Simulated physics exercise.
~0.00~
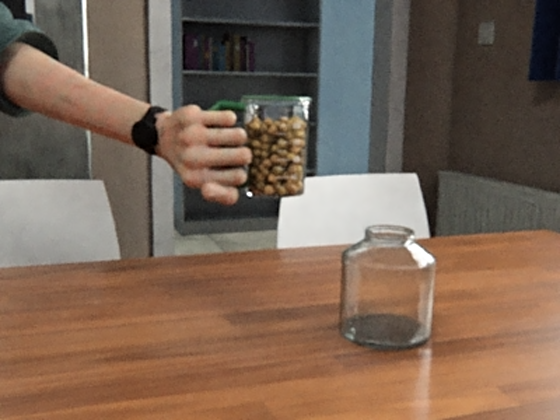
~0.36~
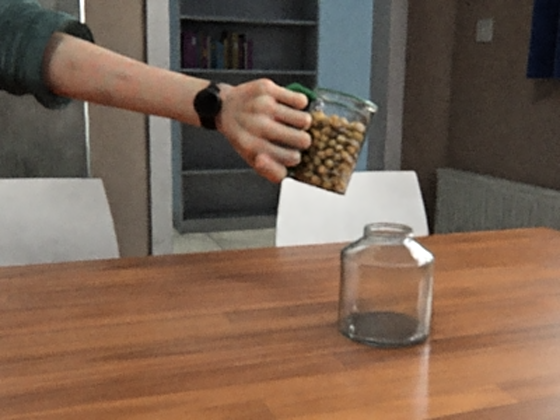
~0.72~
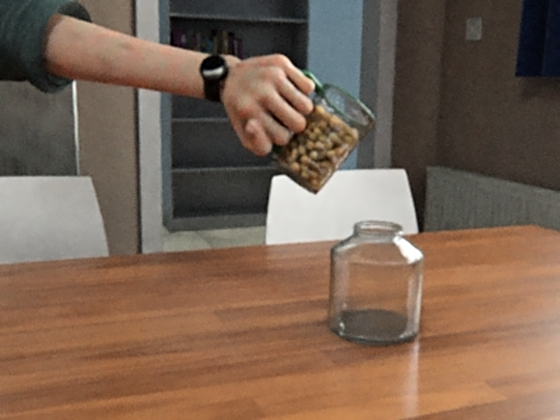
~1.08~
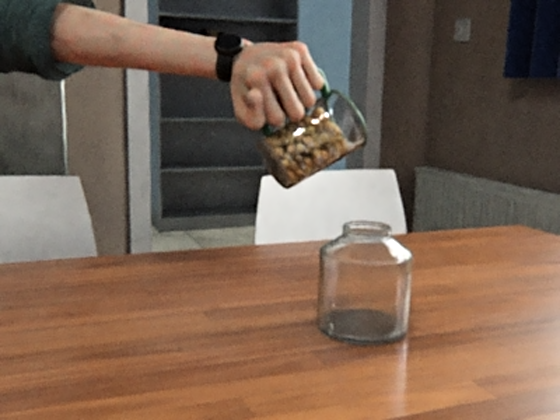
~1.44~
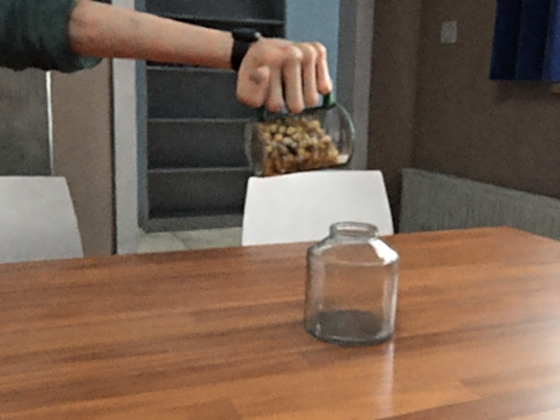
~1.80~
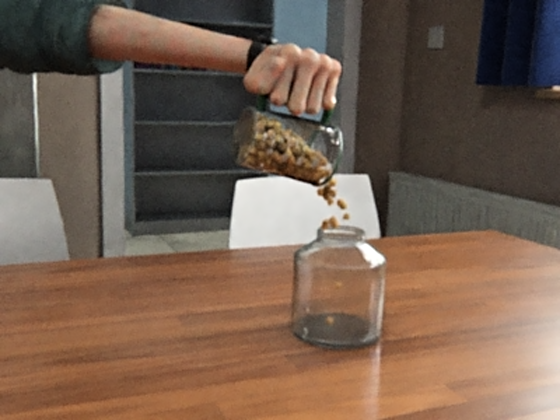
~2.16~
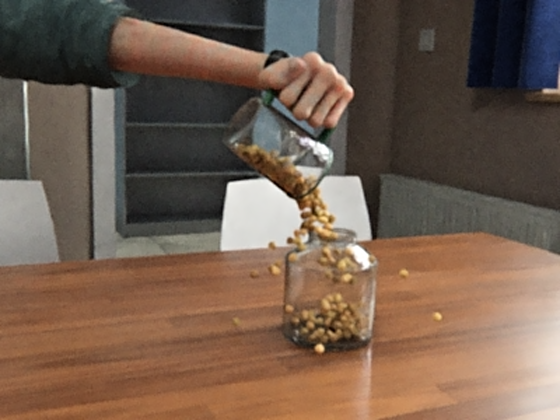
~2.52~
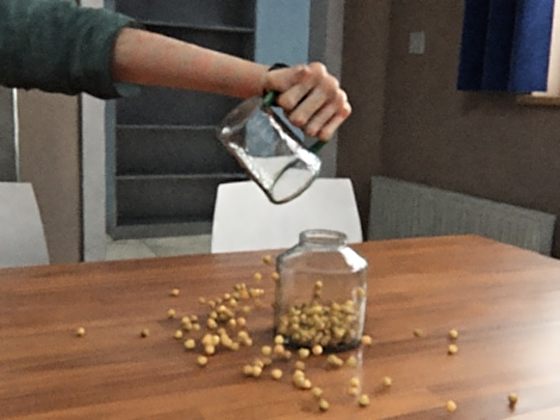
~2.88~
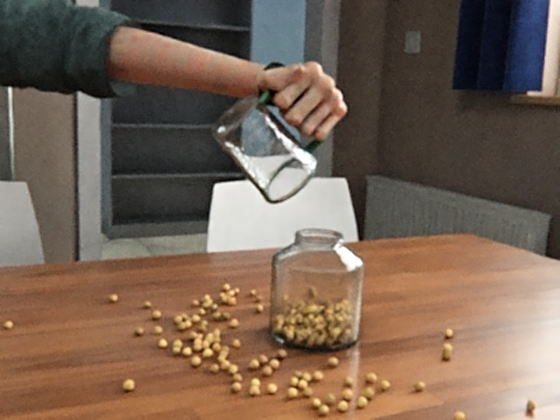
A hand in a dark green sleeve, with a black watch on the wrist, holds a green-handled glass cup full of dried chickpeas over a wooden table, seen from the front. An open, empty glass jar stands on the table, with white chairs and a grey shelf behind. The arm moves right and tilts the cup above the jar. The chickpeas trickle from the rim, then rush out, some dropping into the jar and others bouncing across the table. The cup ends empty, tipped steeply downward, with most chickpeas in the jar and many scattered around it.
